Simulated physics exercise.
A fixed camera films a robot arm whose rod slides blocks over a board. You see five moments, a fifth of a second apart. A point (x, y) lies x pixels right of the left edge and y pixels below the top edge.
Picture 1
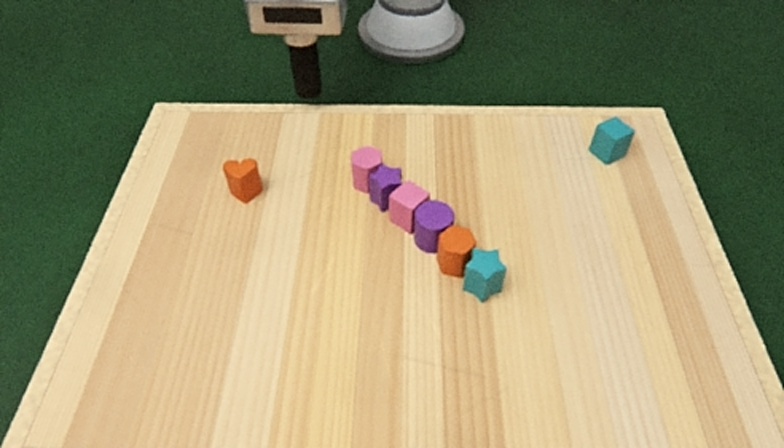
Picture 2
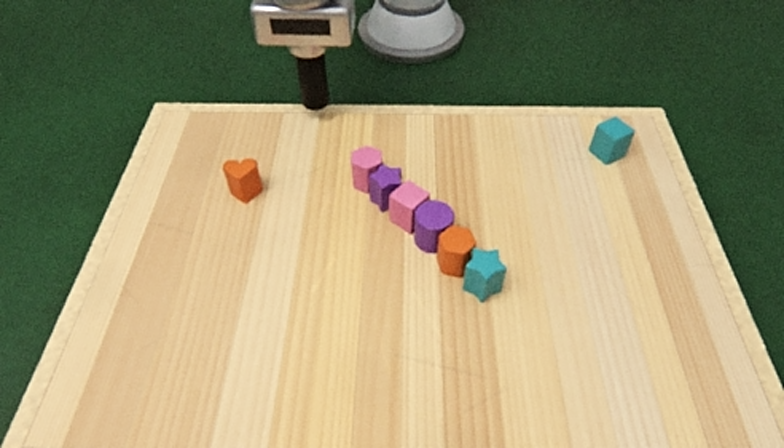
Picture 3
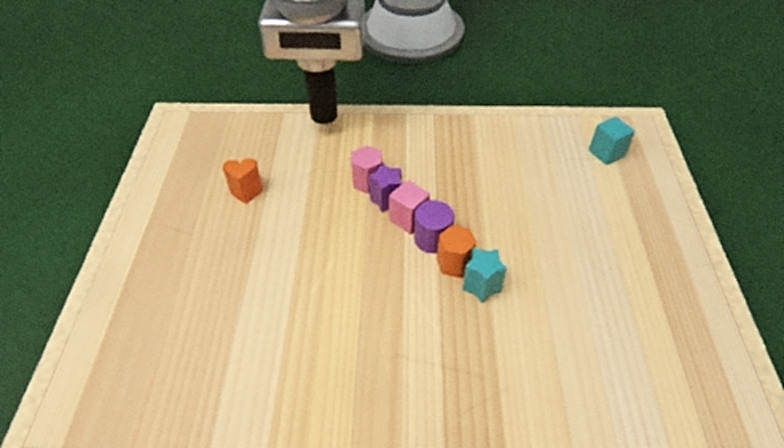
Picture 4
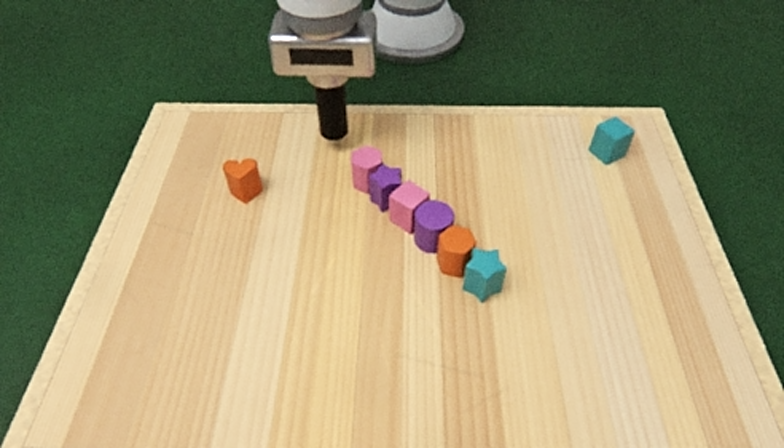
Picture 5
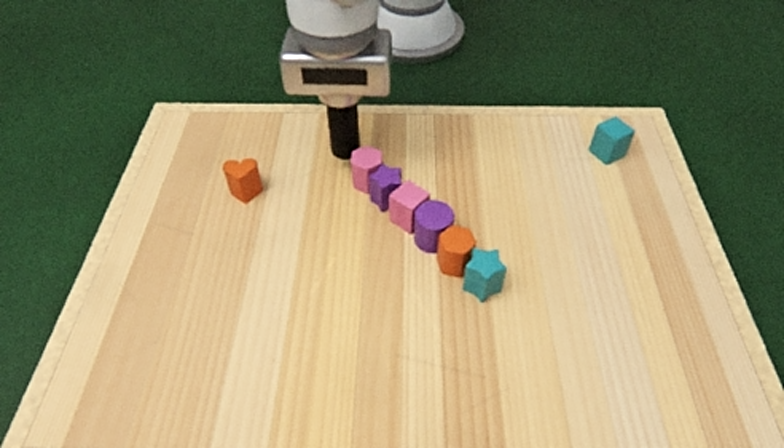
A robot arm lowered its black rod down and to the right over a wooden board, coming up beside the pink block at the upper end of a slanted row of colorful blocks, which stayed still.
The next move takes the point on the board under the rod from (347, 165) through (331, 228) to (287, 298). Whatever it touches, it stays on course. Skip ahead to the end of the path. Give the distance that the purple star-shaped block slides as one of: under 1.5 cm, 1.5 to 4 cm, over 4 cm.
Short, under 1.5 cm.
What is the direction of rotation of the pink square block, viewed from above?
Short answer: Clockwise.
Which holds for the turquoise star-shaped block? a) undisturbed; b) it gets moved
Answer: A.
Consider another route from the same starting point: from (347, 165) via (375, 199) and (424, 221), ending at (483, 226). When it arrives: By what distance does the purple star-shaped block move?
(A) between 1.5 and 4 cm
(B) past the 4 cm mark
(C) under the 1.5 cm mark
Option B.
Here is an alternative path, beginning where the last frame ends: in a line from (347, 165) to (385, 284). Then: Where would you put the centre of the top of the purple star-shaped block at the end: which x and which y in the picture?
About (422, 183).
On the path given first. One third of the way, rod (335, 192); pink six-sided block (368, 169), turned 50° anticlockwise; purple star-shaped block (396, 177), turned 15° anticlockwise; pink square block (417, 194), turned 20° clockwise.
Two thirds of the way, rod (320, 238); pink six-sided block (368, 169), turned 50° anticlockwise; purple star-shaped block (396, 177), turned 15° anticlockwise; pink square block (417, 194), turned 20° clockwise.
At the end, rod (284, 285); pink six-sided block (368, 169), turned 50° anticlockwise; purple star-shaped block (396, 177), turned 15° anticlockwise; pink square block (417, 194), turned 20° clockwise; turquoise star-shaped block not moved.
